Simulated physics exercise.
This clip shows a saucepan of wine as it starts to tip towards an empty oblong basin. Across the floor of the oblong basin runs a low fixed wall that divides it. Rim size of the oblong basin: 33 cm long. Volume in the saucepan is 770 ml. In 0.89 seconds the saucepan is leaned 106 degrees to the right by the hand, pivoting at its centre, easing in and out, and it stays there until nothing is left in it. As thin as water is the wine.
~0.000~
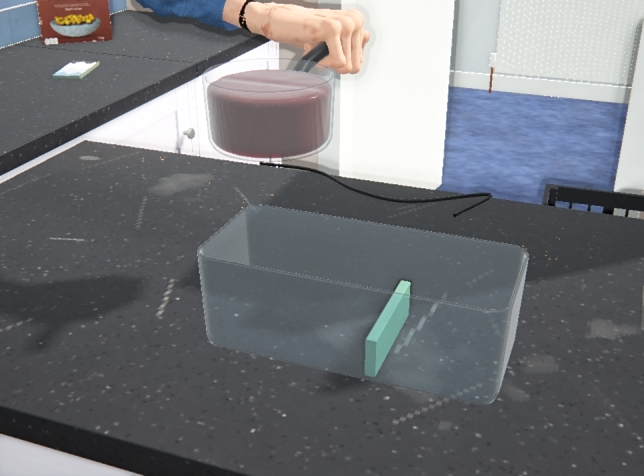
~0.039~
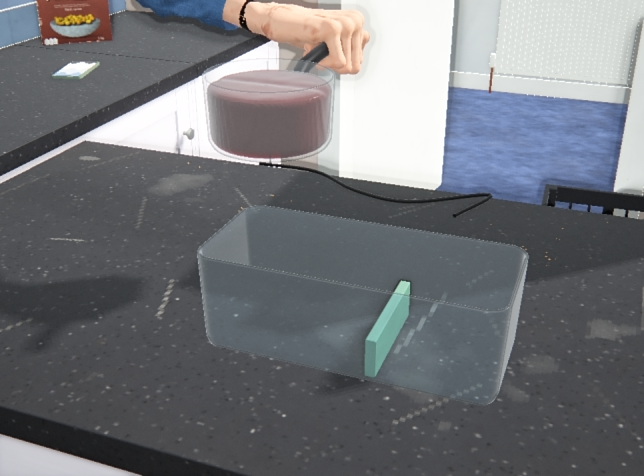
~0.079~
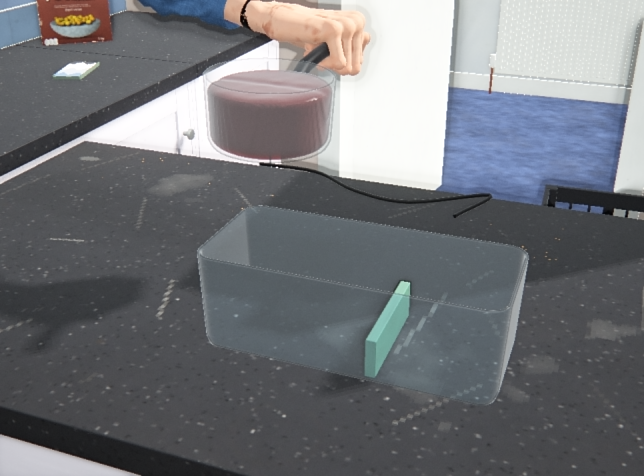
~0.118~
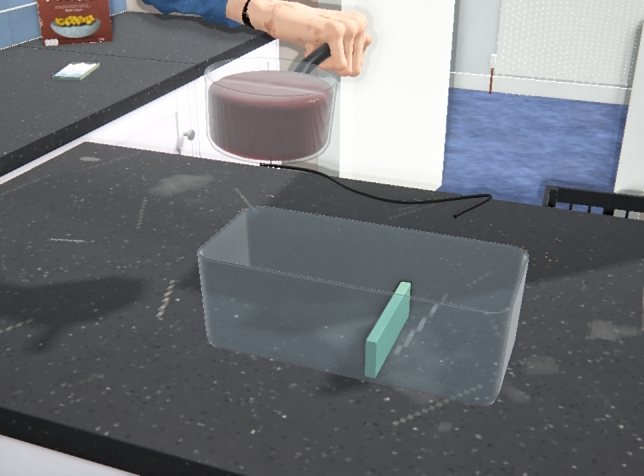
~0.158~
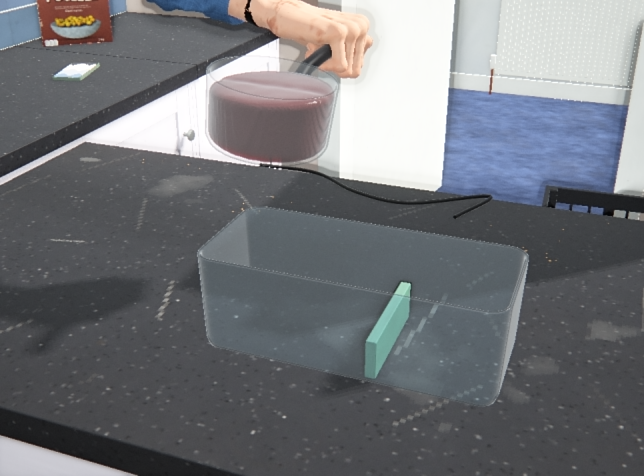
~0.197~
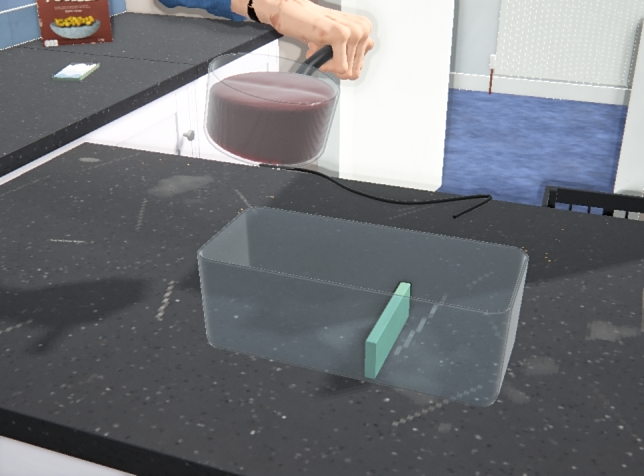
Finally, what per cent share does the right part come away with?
Roughly 48 per cent.
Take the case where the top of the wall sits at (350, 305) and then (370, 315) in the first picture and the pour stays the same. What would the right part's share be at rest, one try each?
Around 80 and 65 percent, in that order.
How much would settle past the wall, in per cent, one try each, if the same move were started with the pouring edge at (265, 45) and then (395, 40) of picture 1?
About 10 %, then about 90 %.
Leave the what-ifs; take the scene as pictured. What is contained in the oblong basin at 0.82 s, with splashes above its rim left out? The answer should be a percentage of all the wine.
Looks like about 82 % of the whole amount.
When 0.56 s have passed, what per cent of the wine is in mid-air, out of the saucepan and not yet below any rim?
Around 36 percent.
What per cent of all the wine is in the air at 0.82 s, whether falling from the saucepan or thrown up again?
Something like 10 per cent of the total.
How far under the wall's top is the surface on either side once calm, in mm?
Close to 32 mm left and close to 24 mm right.
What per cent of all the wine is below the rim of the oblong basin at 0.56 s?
12 %, give or take.
Then, 0.56 s in, the tilt is 73° and 53 per cent is still to pour, 4 is left of the wall and 7 right of it.
Then, 0.82 s in, the tilt is 104° and 9 per cent is still to pour, 32 is left of the wall and 49 right of it.
Then, 1.09 s in, the tilt is 106° and 0 per cent is still to pour, 49 is left of the wall and 48 right of it.
Then, 1.39 s in, the tilt is 106° and 0 per cent is still to pour, 50 is left of the wall and 49 right of it.
Finally, 50 per cent lies left of the wall, 48 right of it and 1 outside.
